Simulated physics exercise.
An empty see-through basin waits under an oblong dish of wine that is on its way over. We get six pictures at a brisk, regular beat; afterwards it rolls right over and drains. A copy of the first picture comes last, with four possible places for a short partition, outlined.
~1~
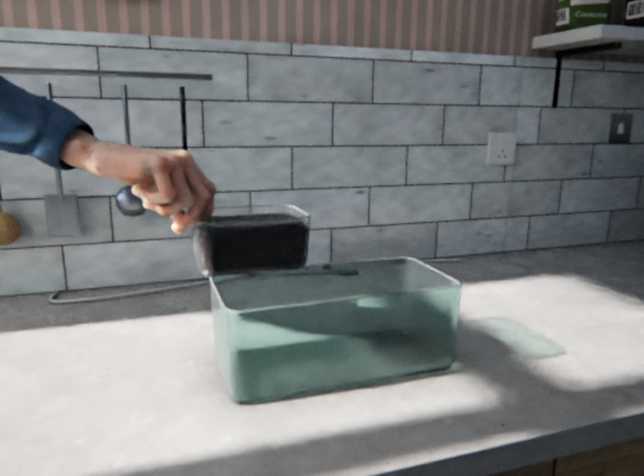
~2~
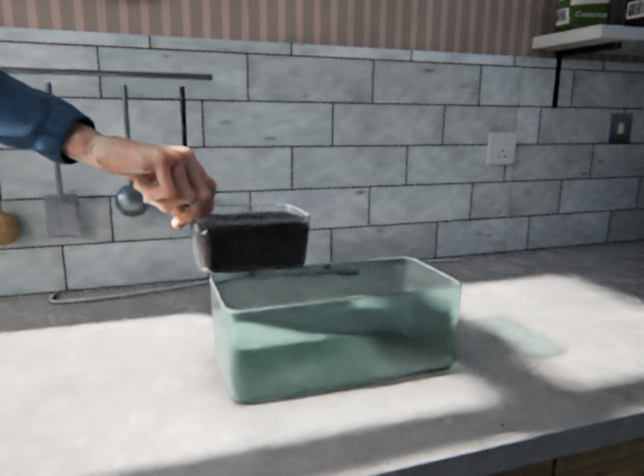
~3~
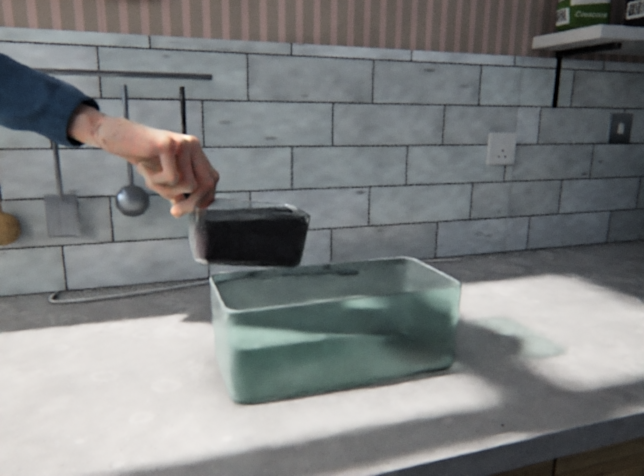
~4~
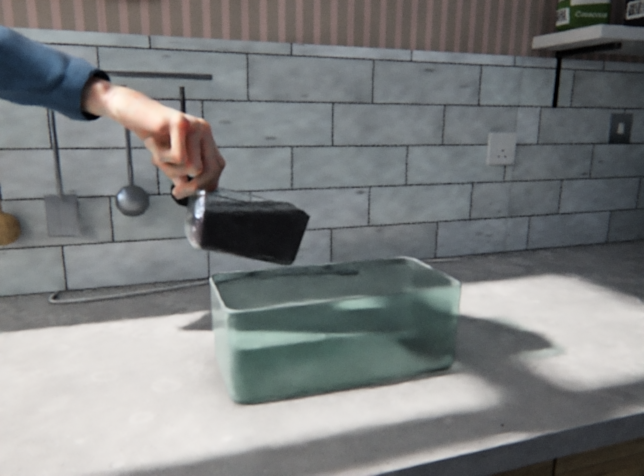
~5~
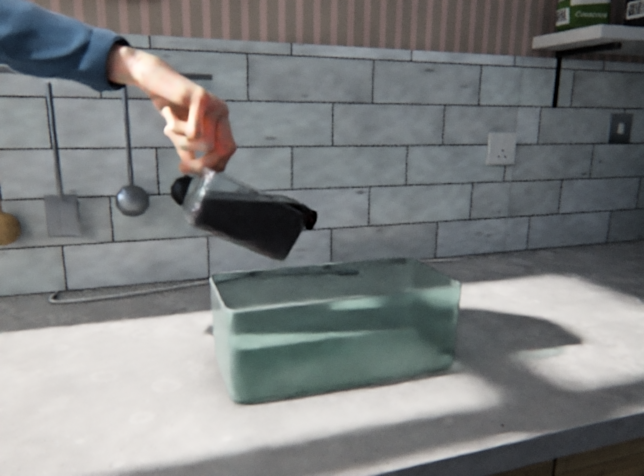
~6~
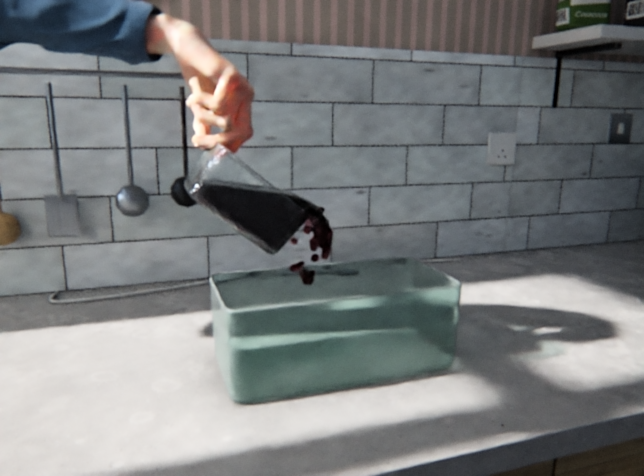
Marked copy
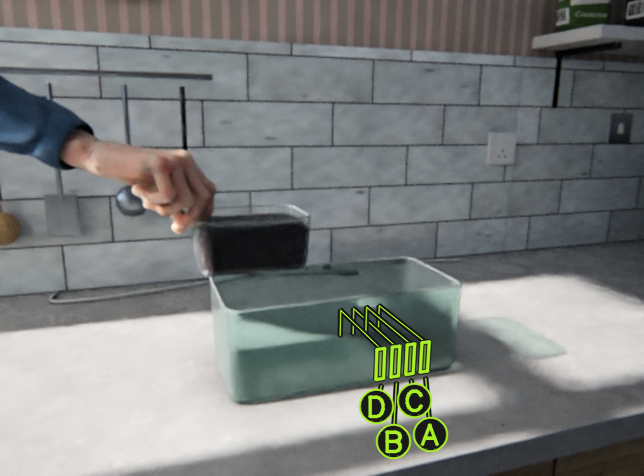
A kitchen worktop in front of grey brick tiles and hanging utensils is seen from slightly above by a still camera, with sunlight and shadow across it. A clear, green-tinted basin stands near the centre, and a blue-sleeved hand at left holds a see-through dish of dark wine above it. The hand rises and tilts the dish rightward, and dark red drops spill over its lip.
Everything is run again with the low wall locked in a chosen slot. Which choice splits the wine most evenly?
B.
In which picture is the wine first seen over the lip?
Picture 4.
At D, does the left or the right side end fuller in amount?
More ends on the right.
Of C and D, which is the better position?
That is position D.
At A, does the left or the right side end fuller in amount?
The left one.
On the marked copy, A at (425, 377); B at (396, 382); C at (411, 380); D at (381, 385).
With A, about 92 % ends left of the wall and 6 % right of it.
With B, about 45 % ends left of the wall and 54 % right of it.
With C, about 82 % ends left of the wall and 17 % right of it.
With D, about 29 % ends left of the wall and 70 % right of it.
